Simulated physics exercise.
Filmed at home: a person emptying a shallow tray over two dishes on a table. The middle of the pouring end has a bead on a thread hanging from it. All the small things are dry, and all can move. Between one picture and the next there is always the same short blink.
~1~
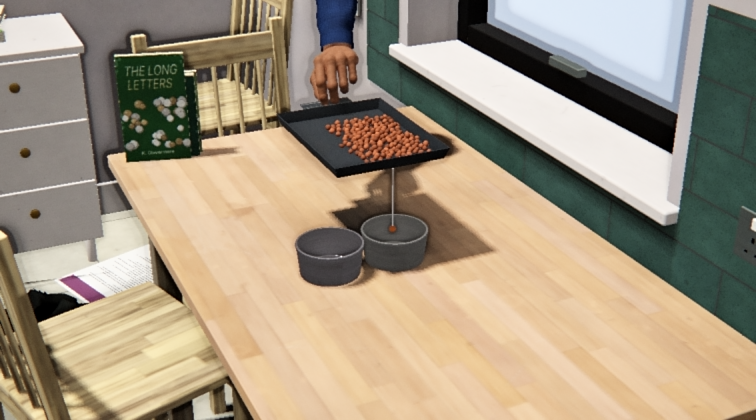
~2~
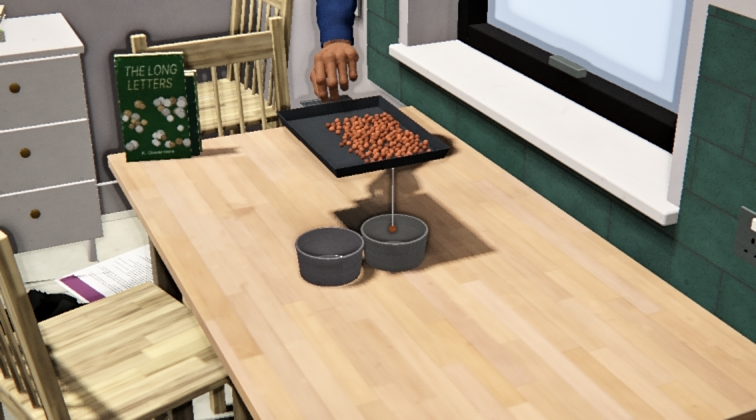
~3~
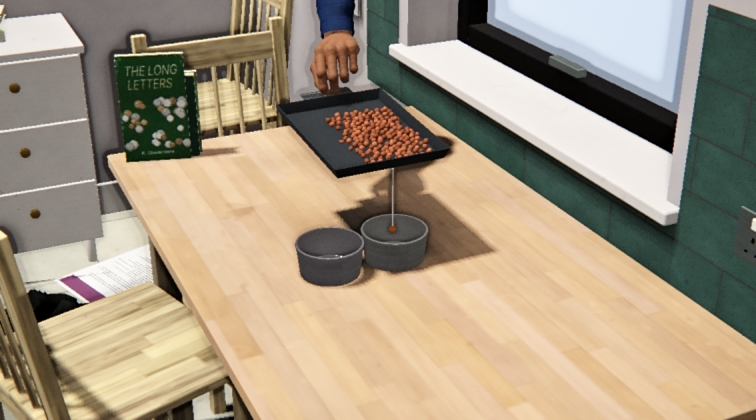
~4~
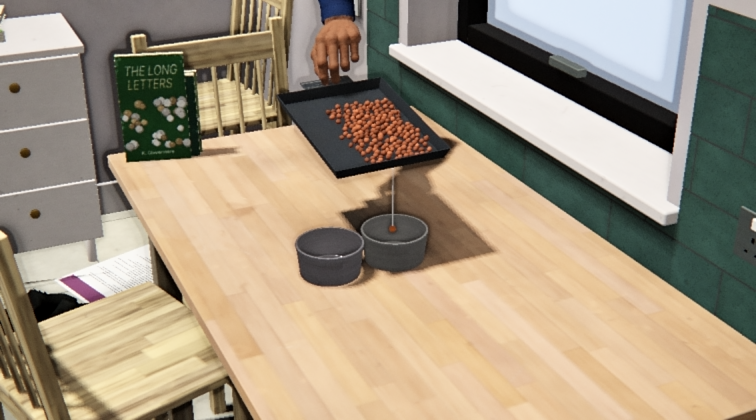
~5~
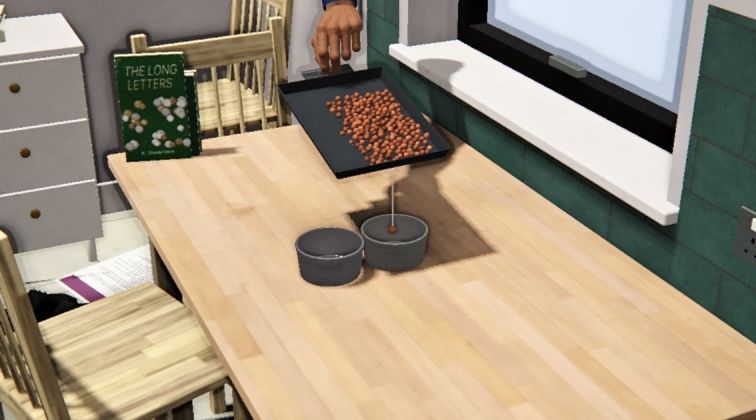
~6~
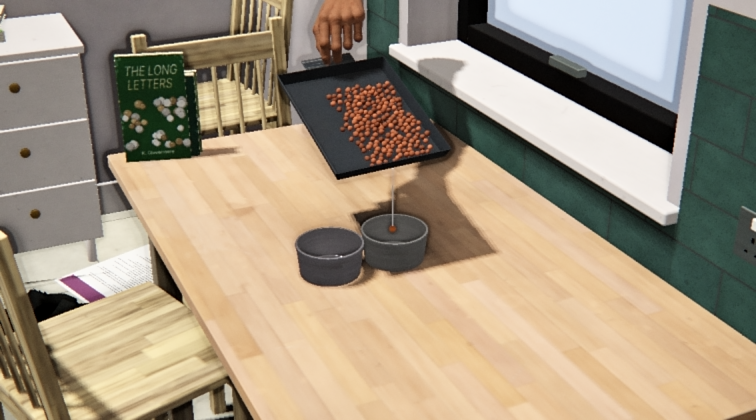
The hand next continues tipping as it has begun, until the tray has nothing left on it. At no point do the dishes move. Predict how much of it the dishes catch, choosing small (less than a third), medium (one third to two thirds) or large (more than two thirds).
The catch is small, less than a third.
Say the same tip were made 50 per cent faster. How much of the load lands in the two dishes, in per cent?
Close to 0 in a hundred.
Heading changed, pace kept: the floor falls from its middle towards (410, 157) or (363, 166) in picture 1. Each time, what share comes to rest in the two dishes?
Respectively 10 % and 30 %.
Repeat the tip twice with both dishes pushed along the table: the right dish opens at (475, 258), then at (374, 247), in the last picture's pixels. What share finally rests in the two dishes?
First position: Some 30 %; second position: Some 40 %.
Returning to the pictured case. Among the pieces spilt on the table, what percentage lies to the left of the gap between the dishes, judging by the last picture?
It works out at some 20 percent.
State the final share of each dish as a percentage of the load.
Left dish around 0 percent; right dish around 0 percent.
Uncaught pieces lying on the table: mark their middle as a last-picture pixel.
Once everything settles, the pieces are centred near (401, 291).
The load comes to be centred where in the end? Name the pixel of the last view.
At about (399, 291).
Just after the last frame, tray tipped steeply; almost all on the tray; just a few in the air.
A moment on, tray tipped past a quarter turn; the larger part on the tray; just a few outside both; roughly a quarter in the air.
Further on, tray tipped past a quarter turn; about a tenth in the left dish; just a few in the right dish; almost all outside both.
When it is over, tray tipped past a quarter turn; about a tenth in the left dish; just a few in the right dish; almost all outside both.
